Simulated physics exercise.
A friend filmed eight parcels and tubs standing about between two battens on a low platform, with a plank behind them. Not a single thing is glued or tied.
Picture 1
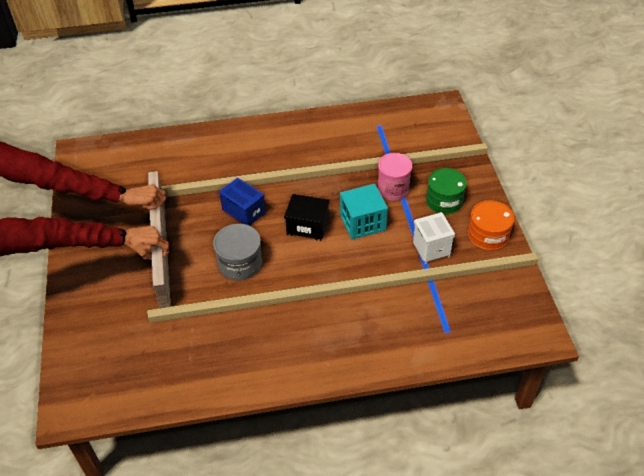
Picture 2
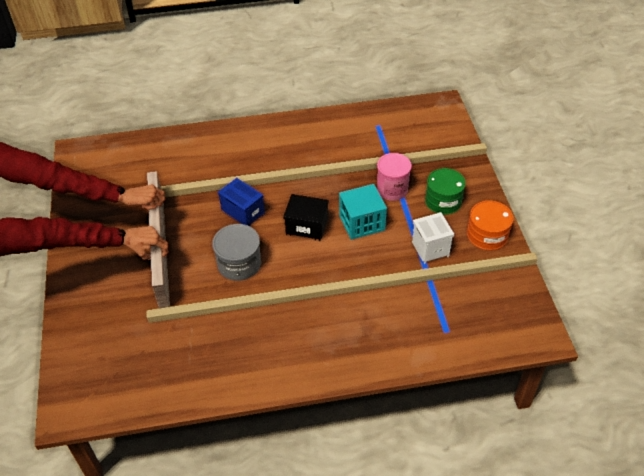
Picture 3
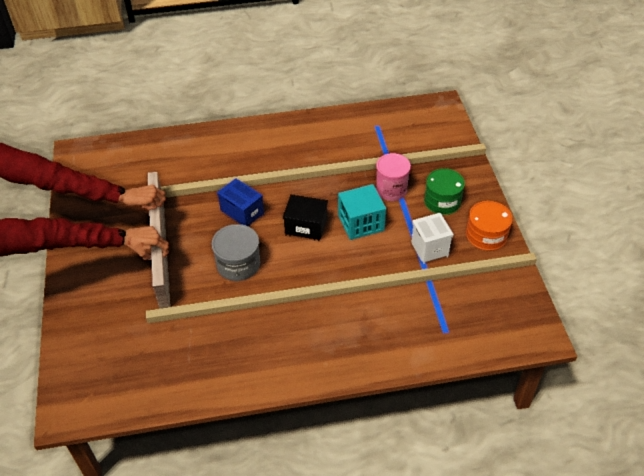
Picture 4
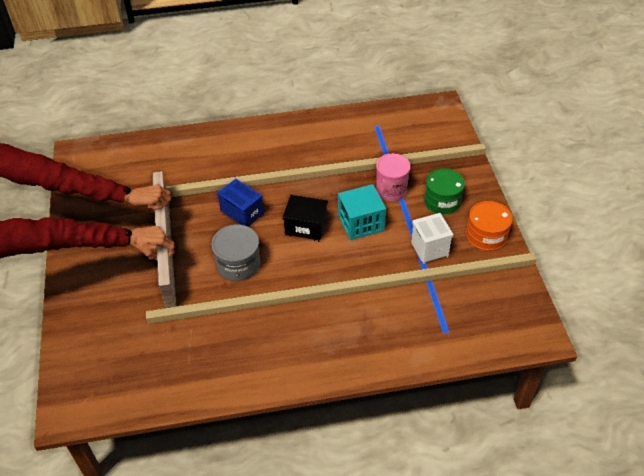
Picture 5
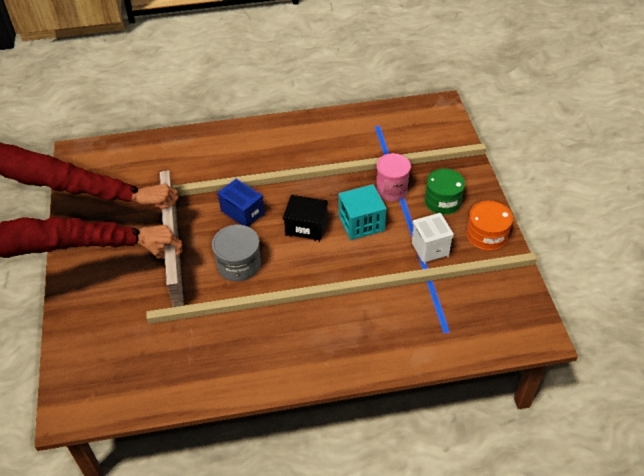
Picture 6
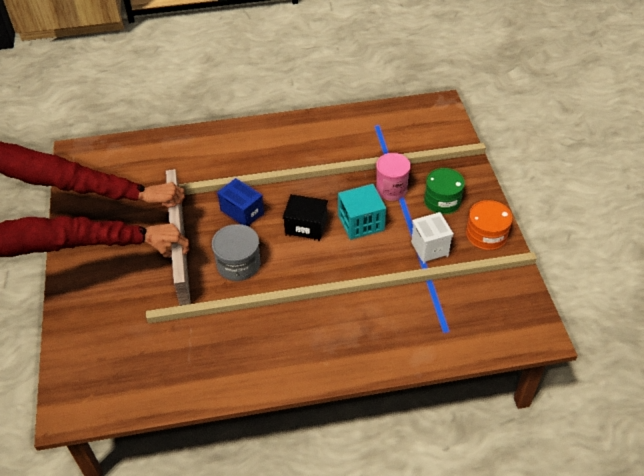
Plank held by two red-sleeved hands resting, then sliding slightly right between two battens towards tubs and boxes that stay still.
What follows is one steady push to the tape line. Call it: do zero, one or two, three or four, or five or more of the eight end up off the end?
Zero end up off it.
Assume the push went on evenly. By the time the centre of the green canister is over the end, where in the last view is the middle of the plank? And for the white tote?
(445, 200) and (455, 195), more or less.
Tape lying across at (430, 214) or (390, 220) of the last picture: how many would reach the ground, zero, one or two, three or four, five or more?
First place: 1 or 2; second place: Not one.
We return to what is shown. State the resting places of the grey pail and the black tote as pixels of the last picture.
Positions - first (439, 230), then (428, 197).
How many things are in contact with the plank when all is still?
My count gives 3.
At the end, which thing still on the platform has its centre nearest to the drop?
Foremost, the orange canister.
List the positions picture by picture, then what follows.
The first picture shows orange canister (491, 225); green canister (446, 191); white tote (433, 239); plank (159, 239); tape (409, 217).
The second picture shows green canister (445, 191); plank (158, 239).
The third picture shows white tote (431, 239); grey pail (237, 253).
The fourth picture shows orange canister (489, 225); black tote (306, 218).
The fifth picture shows green canister (444, 192); blue tote (241, 204).
The sixth picture shows orange canister (489, 225); green canister (444, 191); white tote (431, 238); plank (178, 236); tape (408, 217).
Soon after, none off yet; orange canister at rest near (489, 225); green canister at rest near (444, 191); white tote at rest near (431, 238).
Then, none off yet; orange canister at rest near (489, 225); green canister at rest near (444, 191); white tote moved a little near (435, 244).
At rest, the number that fall off is zero.
